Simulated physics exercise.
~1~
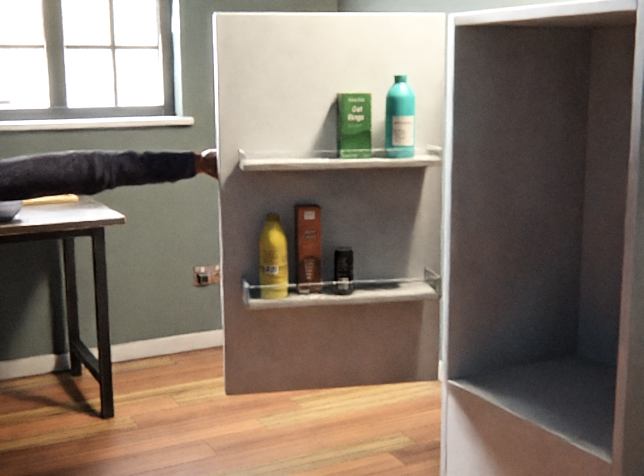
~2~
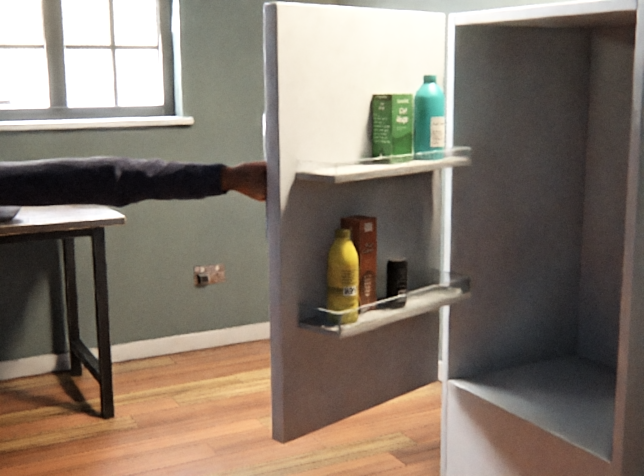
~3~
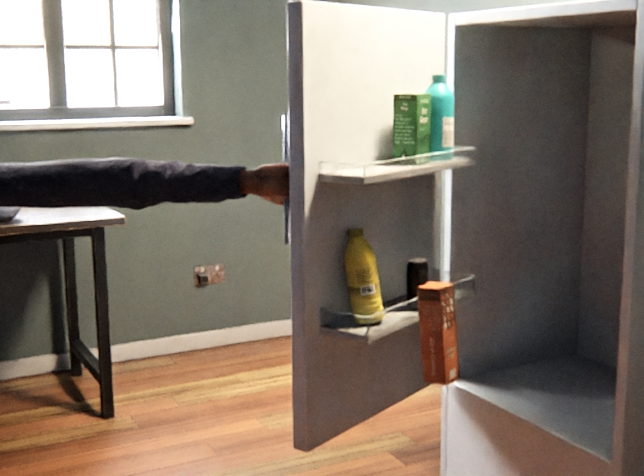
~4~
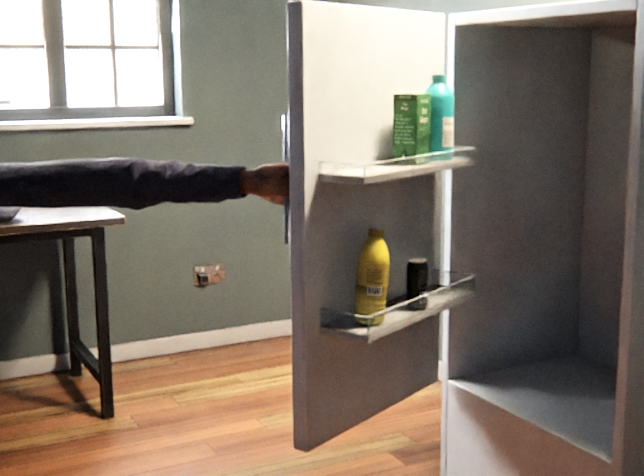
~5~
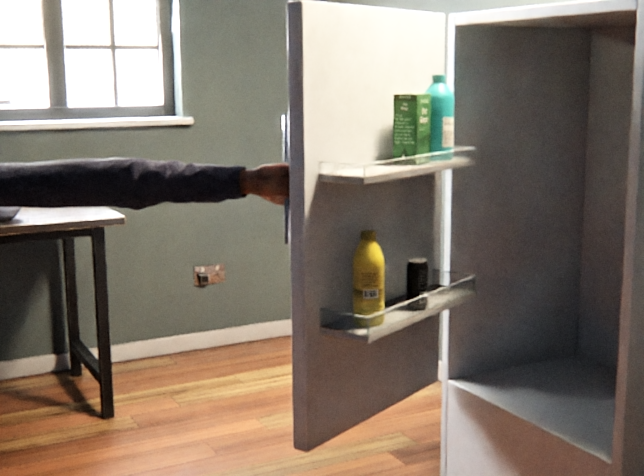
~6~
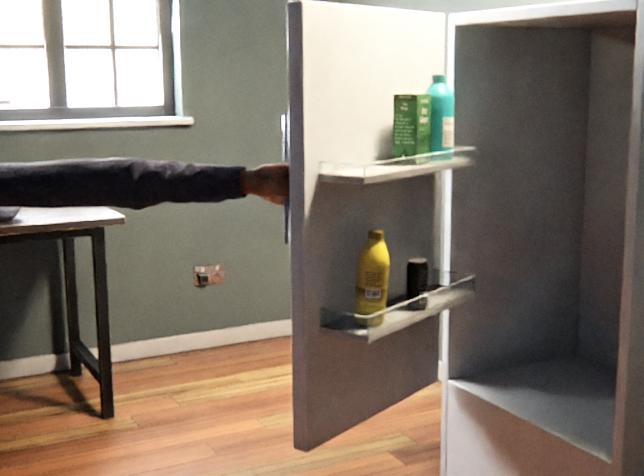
A dark-sleeved arm reaches in from the left and holds the edge of an open pale fridge door, seen from the front in a green-walled room with a wooden floor, a window and a table. A green carton and a turquoise bottle stand on the upper rack, with a yellow bottle, an orange carton and a black can below. The hand swings the door rightward, partway towards shut, and it stops. The orange carton tips out over the lower rail and drops from view, while the yellow bottle leans, then settles upright. The other four items remain on their racks.
